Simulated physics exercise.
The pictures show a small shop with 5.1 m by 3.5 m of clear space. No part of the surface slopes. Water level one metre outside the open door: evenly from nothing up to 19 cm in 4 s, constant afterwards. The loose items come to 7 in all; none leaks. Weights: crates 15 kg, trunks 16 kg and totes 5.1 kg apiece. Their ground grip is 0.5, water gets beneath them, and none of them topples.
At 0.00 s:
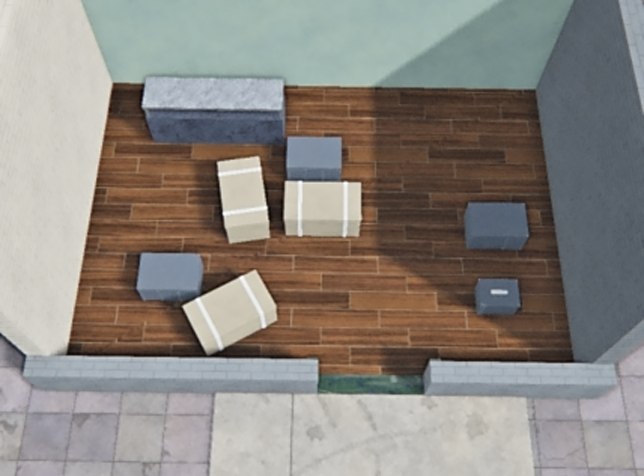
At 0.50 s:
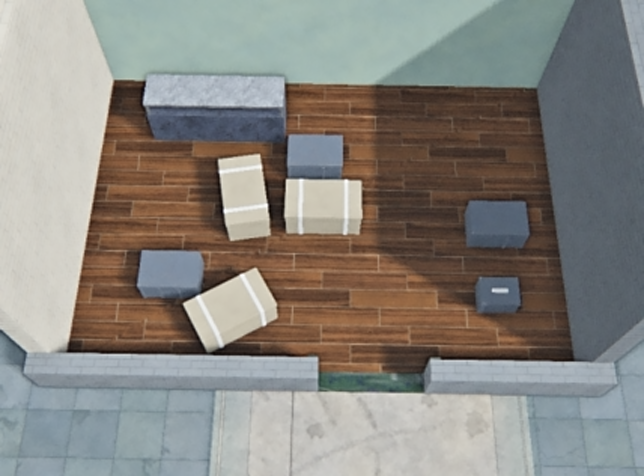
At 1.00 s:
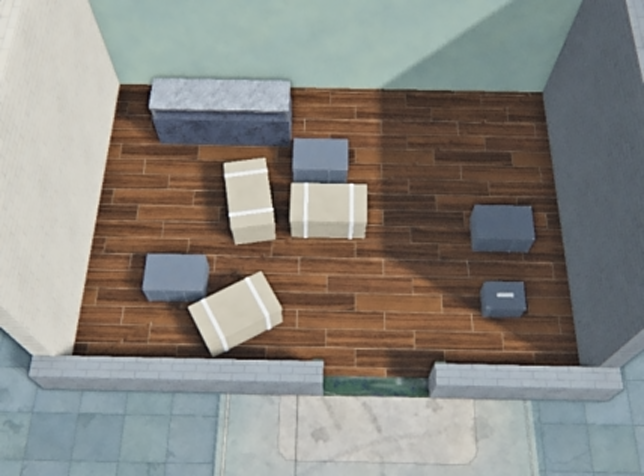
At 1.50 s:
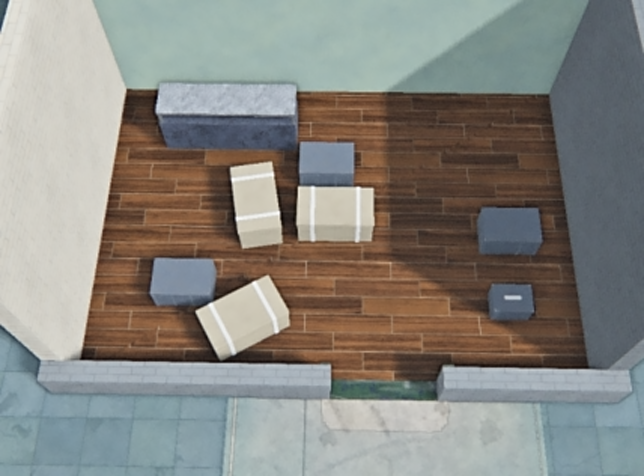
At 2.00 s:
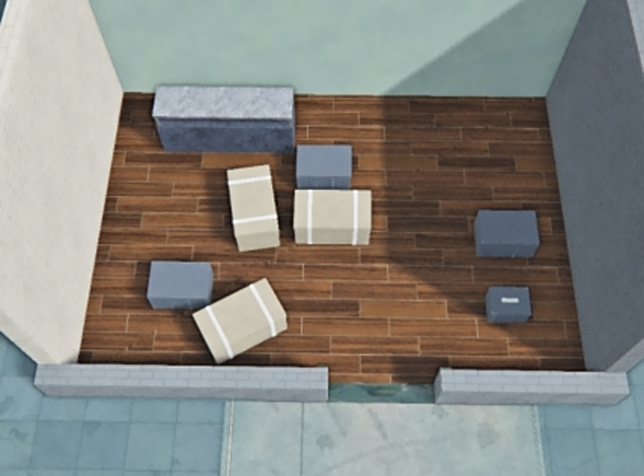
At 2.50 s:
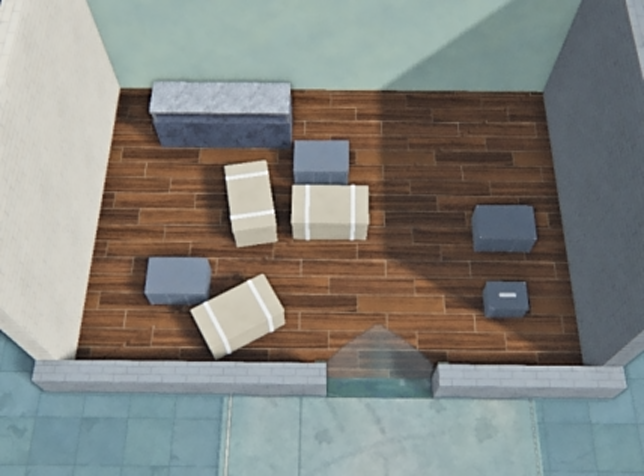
Small wood-floored shop seen from above, boxes sitting still as bluish water covers the paving outside and starts spreading through the doorway.
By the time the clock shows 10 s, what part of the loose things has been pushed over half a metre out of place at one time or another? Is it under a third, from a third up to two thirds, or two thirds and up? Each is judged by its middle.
I would say from a third up to two thirds.
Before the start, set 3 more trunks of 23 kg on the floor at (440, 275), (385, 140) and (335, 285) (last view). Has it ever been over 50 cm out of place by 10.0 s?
Result by item, in order: Inside the cutoff, beyond the cutoff, beyond the cutoff.
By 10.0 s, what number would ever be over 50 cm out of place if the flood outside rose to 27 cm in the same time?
It would come to 5 of them.
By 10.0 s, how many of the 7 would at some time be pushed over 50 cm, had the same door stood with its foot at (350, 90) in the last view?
In that case the number is 4.
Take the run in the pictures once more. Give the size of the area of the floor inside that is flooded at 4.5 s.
Around 5.0 m2 of it.
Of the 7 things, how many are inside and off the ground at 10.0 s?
Count: 5.
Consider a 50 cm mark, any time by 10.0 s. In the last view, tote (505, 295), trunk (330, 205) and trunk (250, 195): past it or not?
In that order: Below the mark, above the mark, above the mark.
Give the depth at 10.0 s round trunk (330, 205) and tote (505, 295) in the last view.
Depth approx. 10 cm / 4 cm.
After 3.5 s 0 of 7 are over 50 cm from their spots; 0 afloat.
After 4.5 s 0 of 7 are over 50 cm from their spots; 0 afloat.
After 7.0 s 1 of 7 are over 50 cm from their spots; 1 afloat.
After 10.0 s 3 of 7 are over 50 cm from their spots, and 3 have been at some point; 5 afloat.
